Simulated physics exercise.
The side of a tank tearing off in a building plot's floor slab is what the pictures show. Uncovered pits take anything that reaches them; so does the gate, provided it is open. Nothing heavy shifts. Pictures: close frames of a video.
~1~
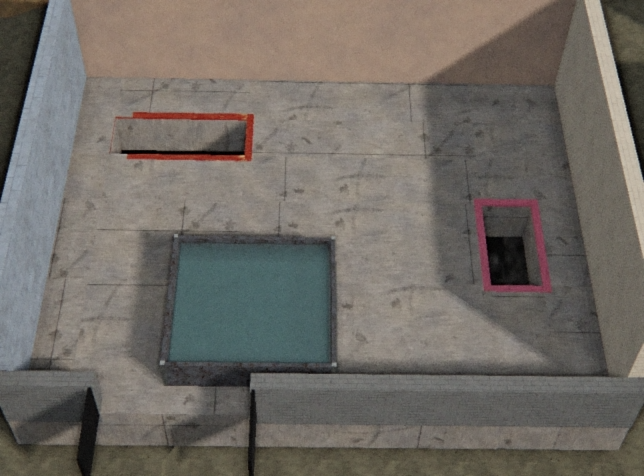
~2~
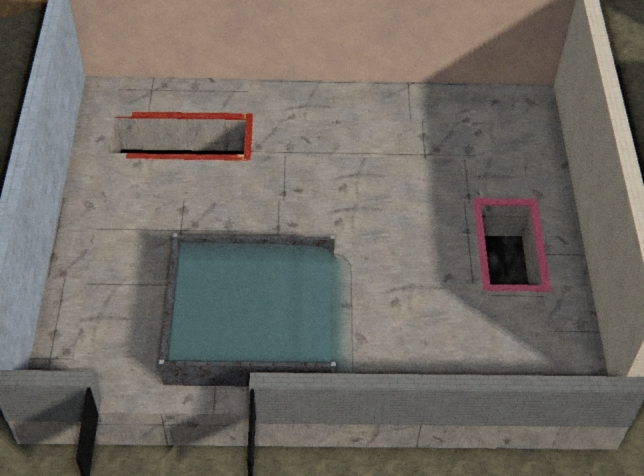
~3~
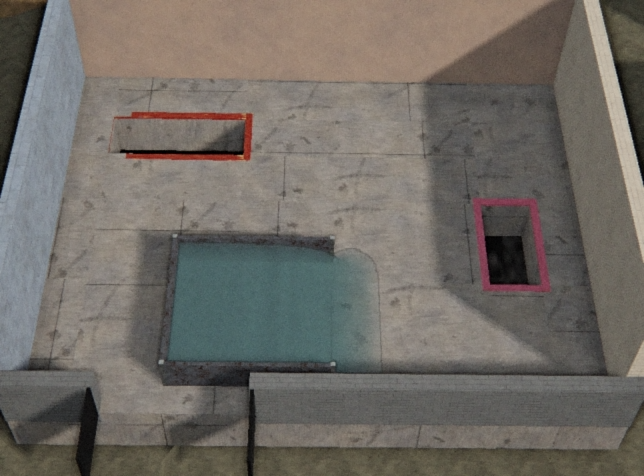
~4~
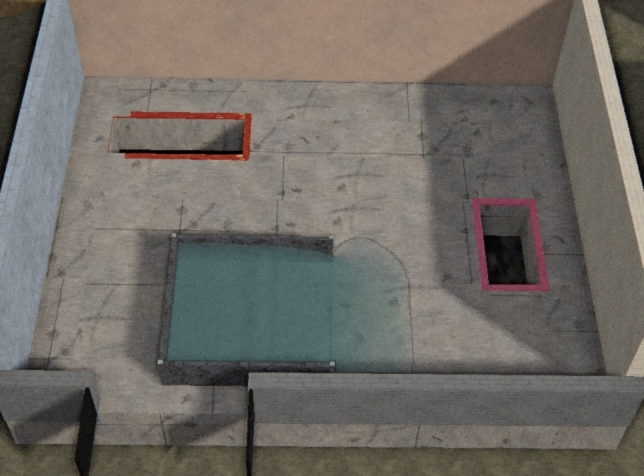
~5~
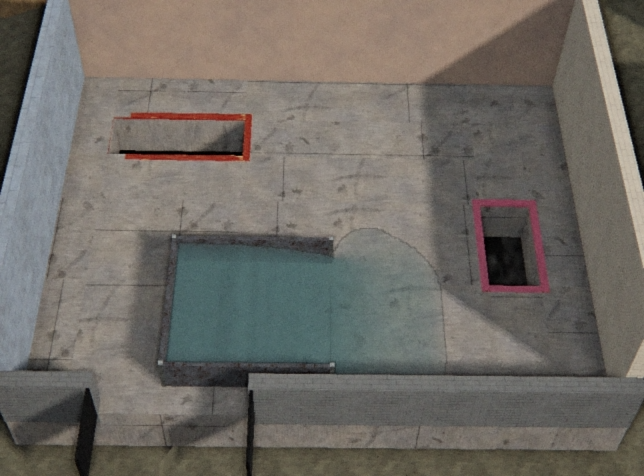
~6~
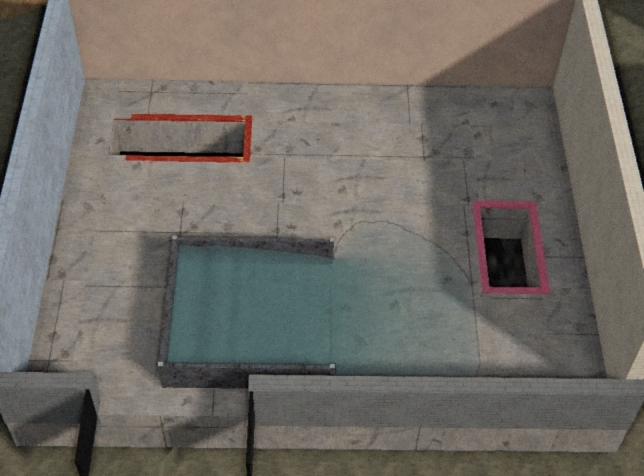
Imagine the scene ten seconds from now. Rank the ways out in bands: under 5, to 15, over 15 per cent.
As I see it, as it plays out the gate never reaches five per cent, as it plays out the red pit never reaches five per cent, as it plays out the pink pit goes past fifteen per cent.
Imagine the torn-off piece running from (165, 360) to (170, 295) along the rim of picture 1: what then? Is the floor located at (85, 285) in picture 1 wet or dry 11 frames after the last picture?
There: Wet.
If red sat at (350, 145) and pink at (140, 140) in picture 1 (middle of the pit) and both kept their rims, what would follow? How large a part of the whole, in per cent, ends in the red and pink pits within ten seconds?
I reckon red ends up with 20 percent and pink with 4 percent.
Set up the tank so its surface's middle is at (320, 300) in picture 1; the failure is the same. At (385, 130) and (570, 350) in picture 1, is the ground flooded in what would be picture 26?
Untouched, swamped.
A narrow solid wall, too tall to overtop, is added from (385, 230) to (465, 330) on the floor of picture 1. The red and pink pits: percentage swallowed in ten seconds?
The red pit gets 6 per cent, the pink pit 25 per cent.
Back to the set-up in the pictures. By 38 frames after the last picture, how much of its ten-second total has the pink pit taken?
Share by then: 75 in a hundred.
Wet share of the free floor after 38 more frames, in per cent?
40 %, roughly.
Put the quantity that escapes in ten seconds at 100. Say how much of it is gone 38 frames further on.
Working it through, I arrive at 75 per cent.
A moment on, water covers 25 % of the floor; the gate 0 %, the red pit 0 %, the pink pit 2 %.
Next, water covers 30 % of the floor; the gate 0 %, the red pit 0 %, the pink pit 7 %.
Then, water covers 35 % of the floor; the gate 0 %, the red pit 0 %, the pink pit 17 %.
Later, water covers 40 % of the floor; the gate 0 %, the red pit 0 %, the pink pit 38 %.
In the end, water covers 65 % of the floor; the gate 0 %, the red pit 1 %, the pink pit 51 %.
